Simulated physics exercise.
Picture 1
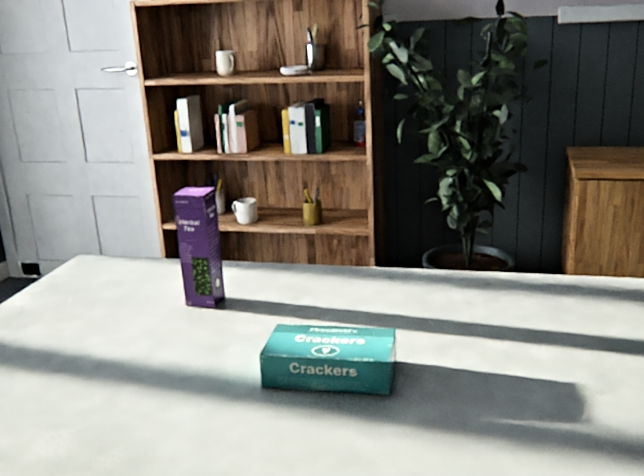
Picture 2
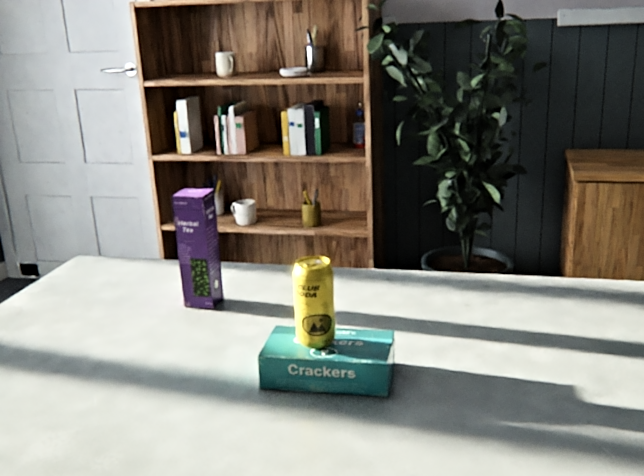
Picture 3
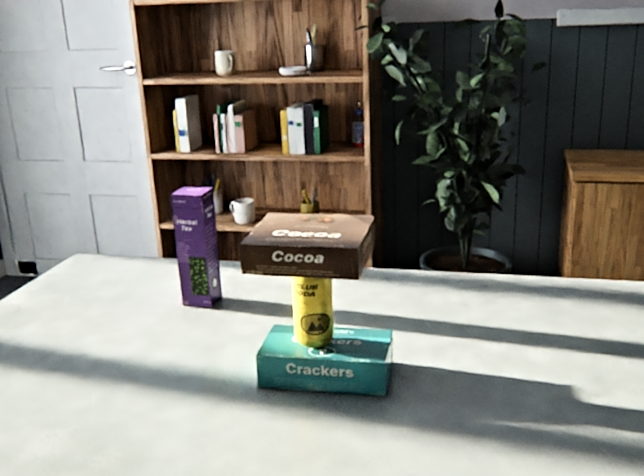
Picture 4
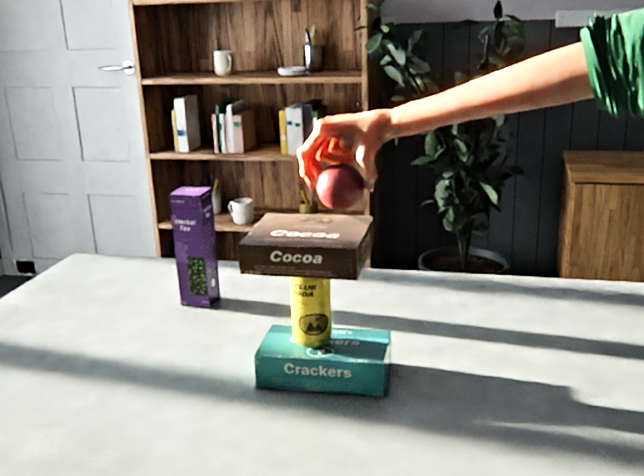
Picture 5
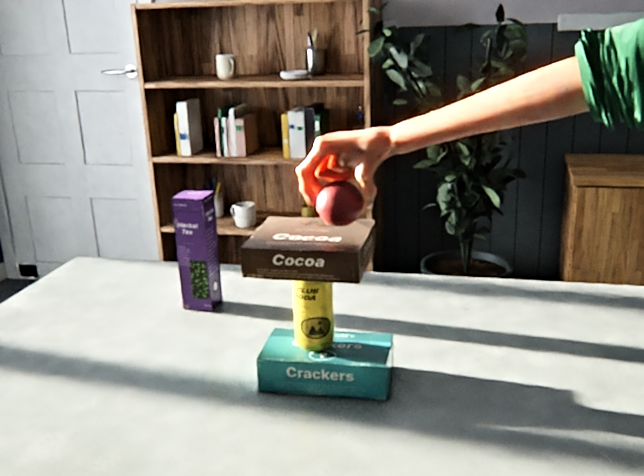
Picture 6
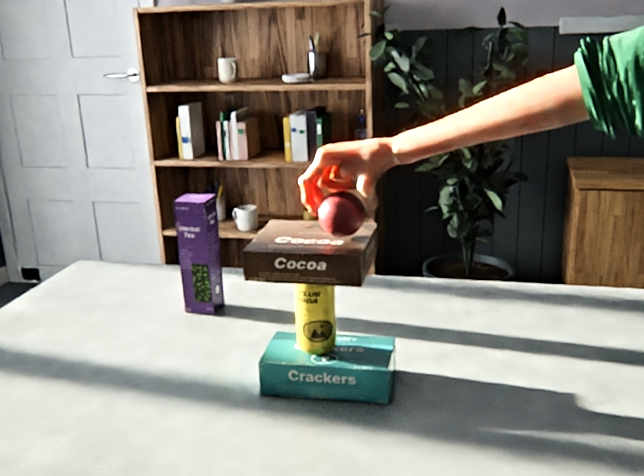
On a pale tabletop in a room with wooden shelves and a leafy plant, a turquoise crackers box lies near an upright purple carton. A yellow can appears on the crackers, then a brown cocoa box on top of the can. A hand reaches in from the right and lowers a red apple onto the cocoa box, still holding it.
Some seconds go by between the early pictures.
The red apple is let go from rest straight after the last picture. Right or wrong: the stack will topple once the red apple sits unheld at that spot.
Wrong.
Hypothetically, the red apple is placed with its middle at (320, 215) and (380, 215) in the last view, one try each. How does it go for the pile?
Lab note - try 1: No collapse; try 2: Collapse.
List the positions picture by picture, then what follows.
In the first frame, the last thing is not in view yet; turquoise packet (330, 357).
In the second frame, the last thing is not in view yet; purple carton (199, 249).
In the third frame, the last thing is not in view yet; turquoise packet (327, 358).
The fourth frame shows still above its spot; red apple (340, 186); purple carton (196, 247).
The fifth frame shows still above its spot; red apple (340, 204); turquoise packet (327, 362).
The sixth frame shows set down, still held; red apple (342, 214); purple carton (200, 254).
Then, 0.20 s past the last view, nothing moves.
Then, 0.50 s past the last view, red apple resting near (342, 215).
Finally, all 5 still in place. Final places as the last picture's camera would see them, red apple near (342, 215). The pile holds.
